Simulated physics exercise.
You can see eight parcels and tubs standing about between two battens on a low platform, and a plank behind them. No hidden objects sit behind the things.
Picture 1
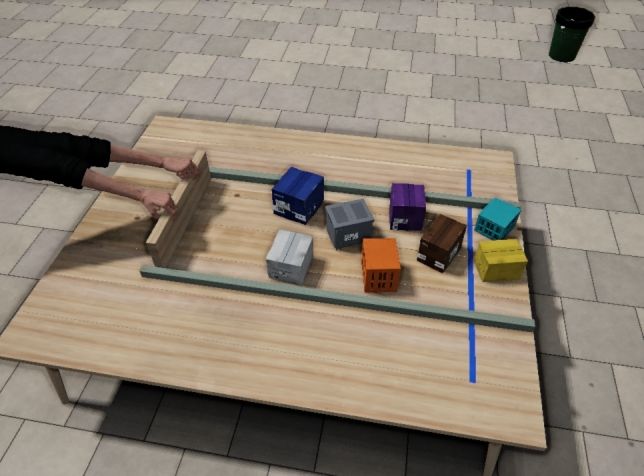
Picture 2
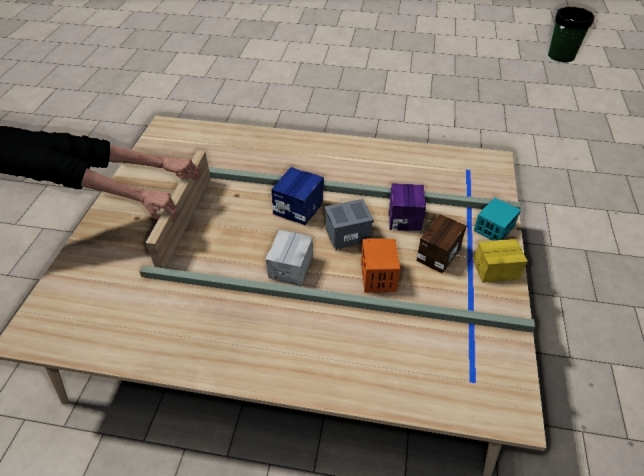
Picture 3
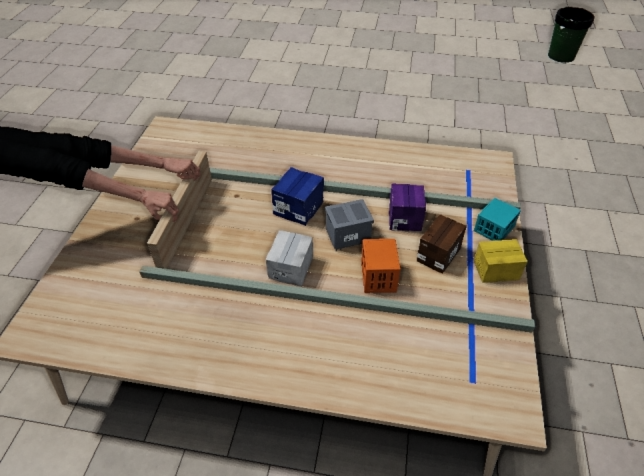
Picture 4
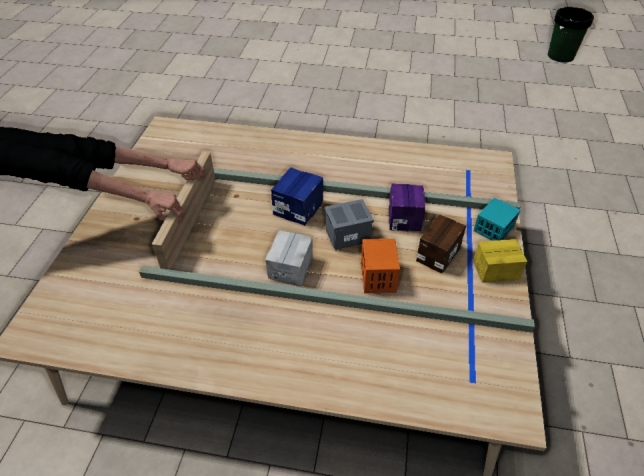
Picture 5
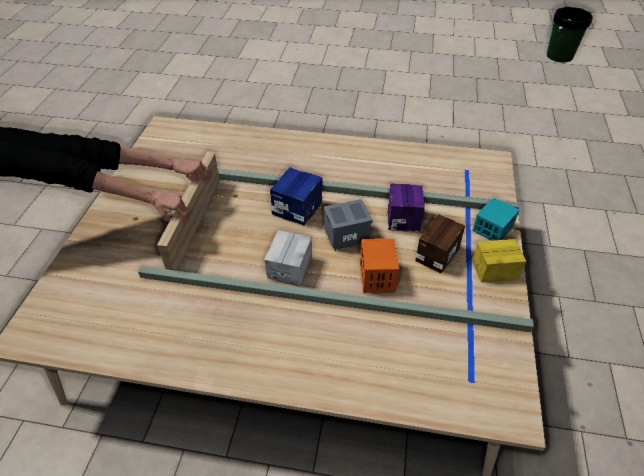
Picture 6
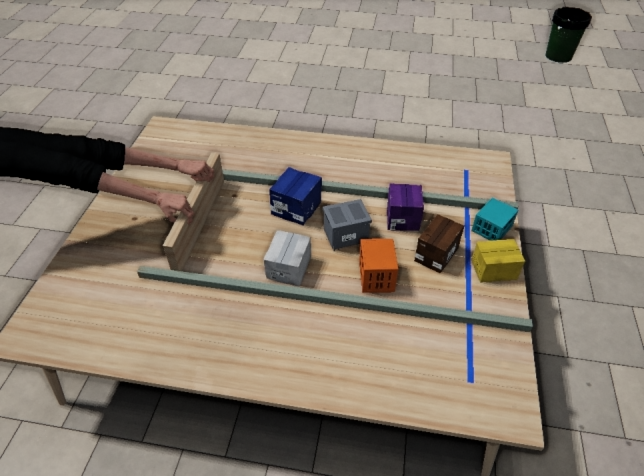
Two hands slowly pushing a wooden plank rightward between green battens on a table, eight colourful boxes ahead standing still.
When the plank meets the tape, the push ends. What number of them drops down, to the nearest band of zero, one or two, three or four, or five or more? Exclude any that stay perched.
It will most likely knock three or four off.
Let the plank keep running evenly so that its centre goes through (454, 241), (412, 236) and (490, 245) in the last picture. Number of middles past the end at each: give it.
Result per place: 2; 0; 5.
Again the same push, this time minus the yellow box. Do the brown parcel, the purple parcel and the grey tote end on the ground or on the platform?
In that case the brown parcel winds up down, the purple parcel winds up down, and the grey tote stays where it is.
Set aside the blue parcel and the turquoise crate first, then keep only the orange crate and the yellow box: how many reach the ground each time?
That makes 2 fallen, then 3 fallen in the other try.
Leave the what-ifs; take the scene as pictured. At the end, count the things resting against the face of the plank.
I count 3 of them.
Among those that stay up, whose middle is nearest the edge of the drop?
Foremost, the orange crate.
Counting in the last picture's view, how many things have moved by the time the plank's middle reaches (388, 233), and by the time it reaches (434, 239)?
That makes 6 at the first spot and 8 at the second.
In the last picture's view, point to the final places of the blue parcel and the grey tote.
Final positions: Near (490, 214); near (492, 250).
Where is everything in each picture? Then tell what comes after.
In the first frame, turquoise crate (497, 220); yellow box (500, 261); brown parcel (441, 243); plank (182, 207); tape (471, 257).
In the second frame, yellow box (499, 261); grey tote (349, 225).
In the third frame, brown parcel (441, 244); purple parcel (407, 208).
In the fourth frame, turquoise crate (497, 221); orange crate (380, 266).
In the fifth frame, yellow box (498, 261); plank (192, 209).
In the sixth frame, turquoise crate (495, 220); yellow box (497, 261); brown parcel (439, 243); plank (197, 210); tape (468, 257).
Soon after, none off yet; turquoise crate at rest near (495, 220); yellow box at rest near (497, 261); brown parcel at rest near (439, 243).
After that, none off yet; turquoise crate at rest near (495, 220); yellow box at rest near (497, 261); brown parcel moving near (440, 243).
In the end, the number that fall off is three or four; gone, purple parcel, brown parcel, yellow box and turquoise crate.
